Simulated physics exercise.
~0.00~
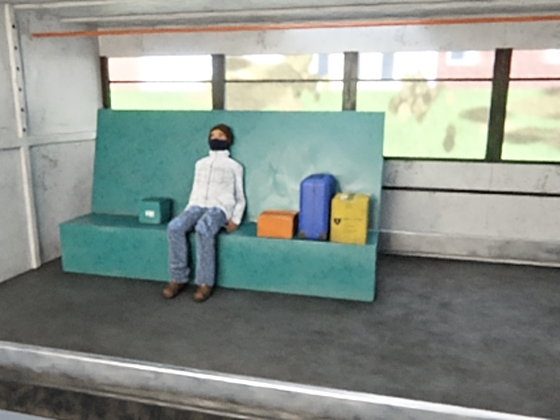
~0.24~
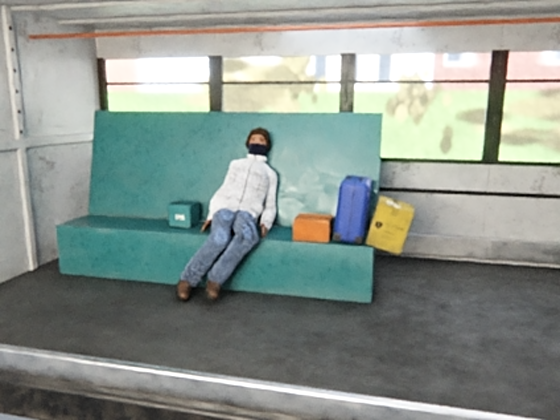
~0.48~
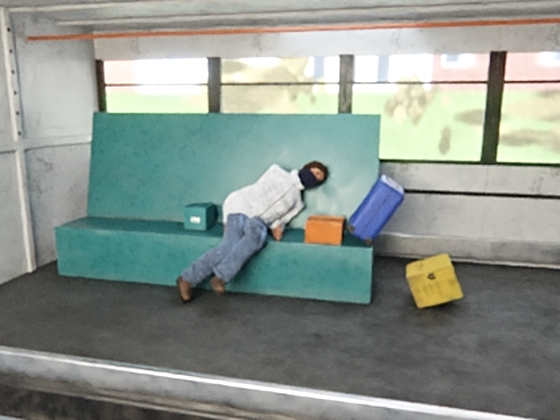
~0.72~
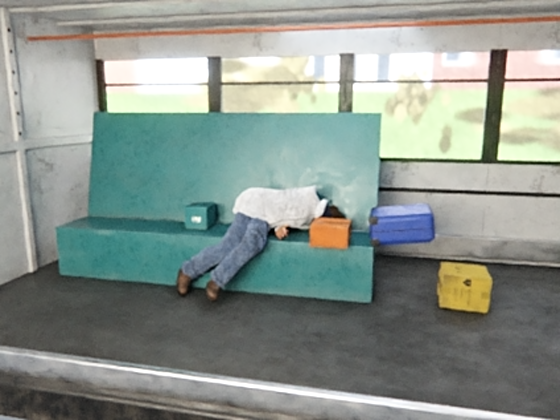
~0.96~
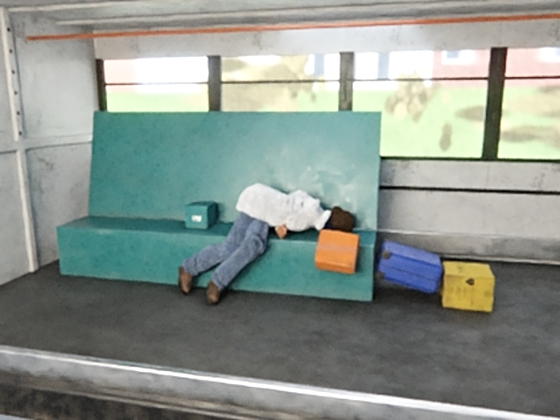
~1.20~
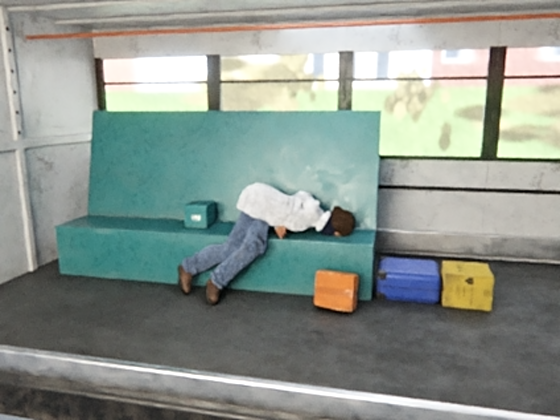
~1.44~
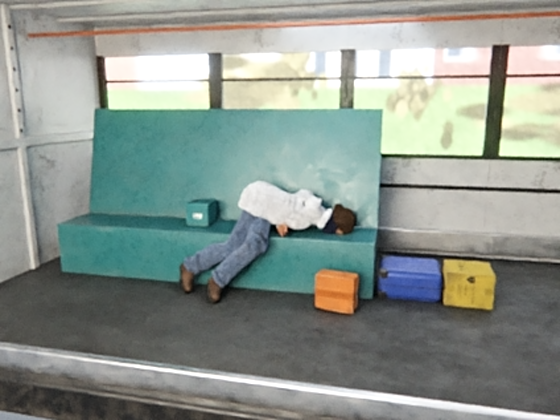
A masked person sitting on a green bench slumped over to the right and ended up lying face down, while the yellow, blue and orange boxes beside them slid and dropped to the floor in turn, leaving only the small teal one on the seat.
